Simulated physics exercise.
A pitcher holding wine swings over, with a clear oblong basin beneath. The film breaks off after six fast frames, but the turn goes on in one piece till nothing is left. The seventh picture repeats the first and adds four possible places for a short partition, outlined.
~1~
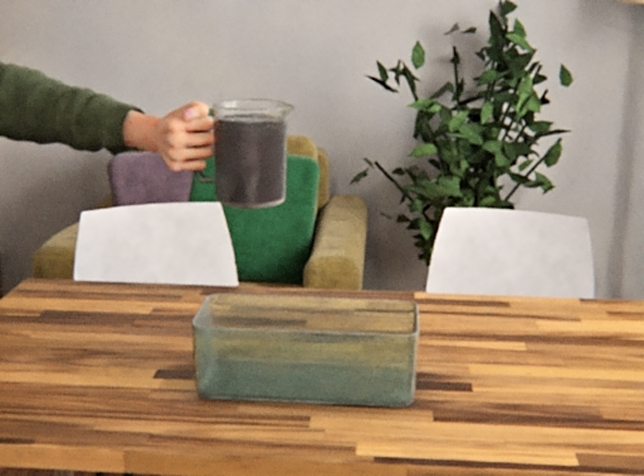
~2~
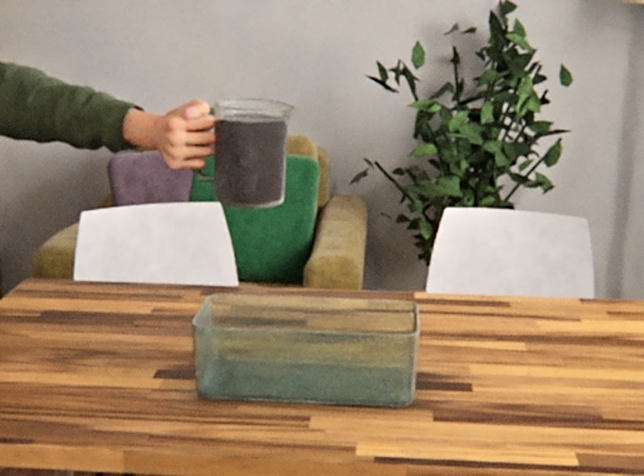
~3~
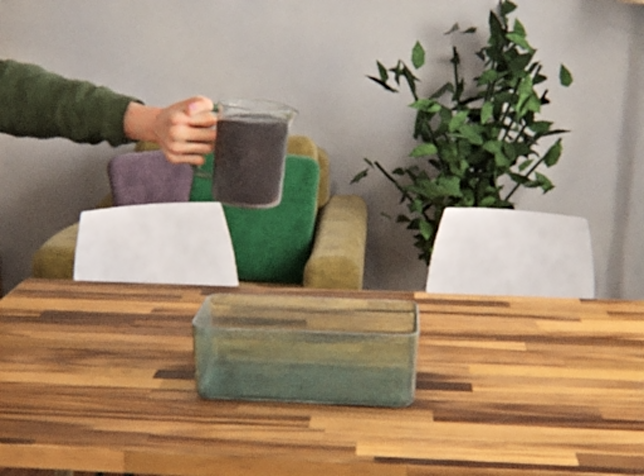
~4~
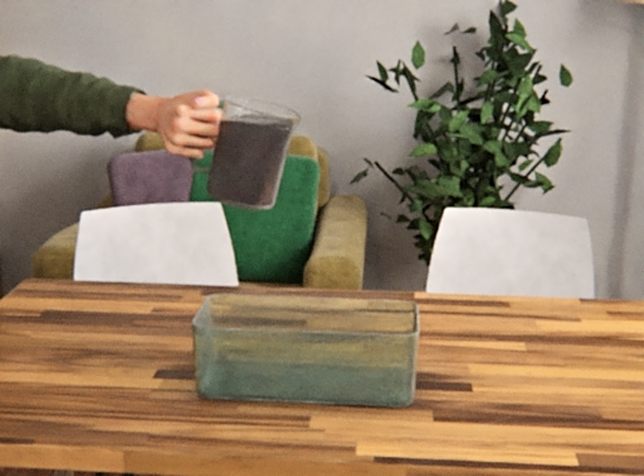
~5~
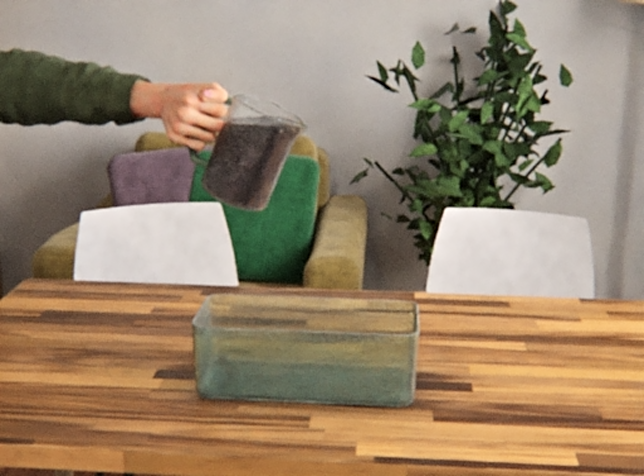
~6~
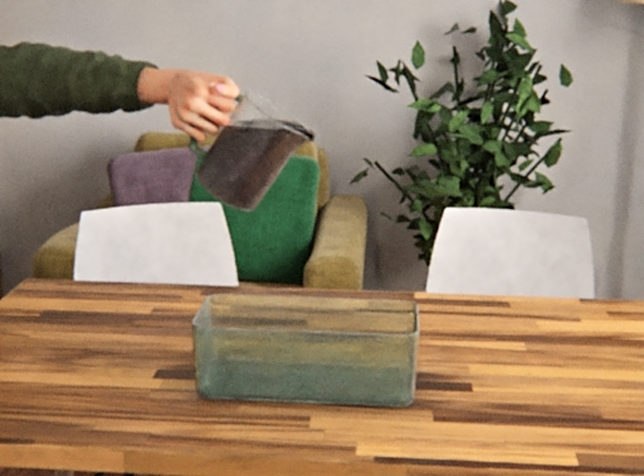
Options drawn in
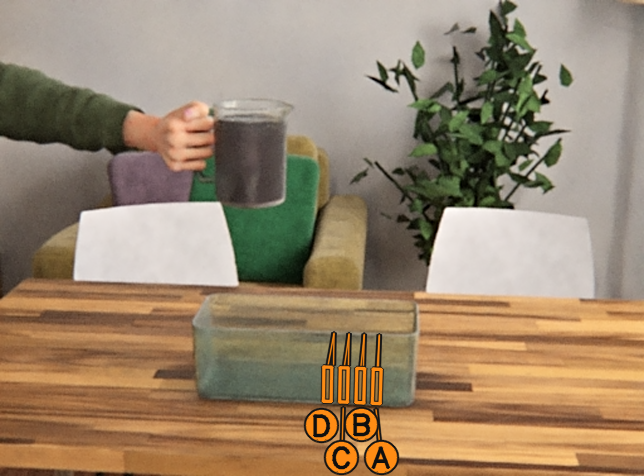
In a room with a pale grey wall, a fixed, level camera looks across a striped wooden table. A clear oblong basin sits on the table before two white chairs, an olive armchair with purple and green cushions, and a leafy plant at right. From the left, a green-sleeved arm holds a glass pitcher of dark liquid upright, then tilts it steadily rightward until the liquid reaches the lip.
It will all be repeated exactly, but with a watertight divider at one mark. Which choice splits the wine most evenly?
Take B.
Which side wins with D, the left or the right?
The right one.
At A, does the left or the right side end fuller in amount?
More ends on the left.
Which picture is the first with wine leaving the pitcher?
Picture 6.
In orange, A at (376, 409); B at (359, 408); C at (343, 407); D at (326, 407).
With A, about 75 % ends left of the wall and 20 % right of it; 5 % is lost outside.
With B, about 46 % ends left of the wall and 49 % right of it; 5 % is lost outside.
With C, about 17 % ends left of the wall and 77 % right of it; 6 % is lost outside.
With D, about 8 % ends left of the wall and 86 % right of it; 6 % is lost outside.
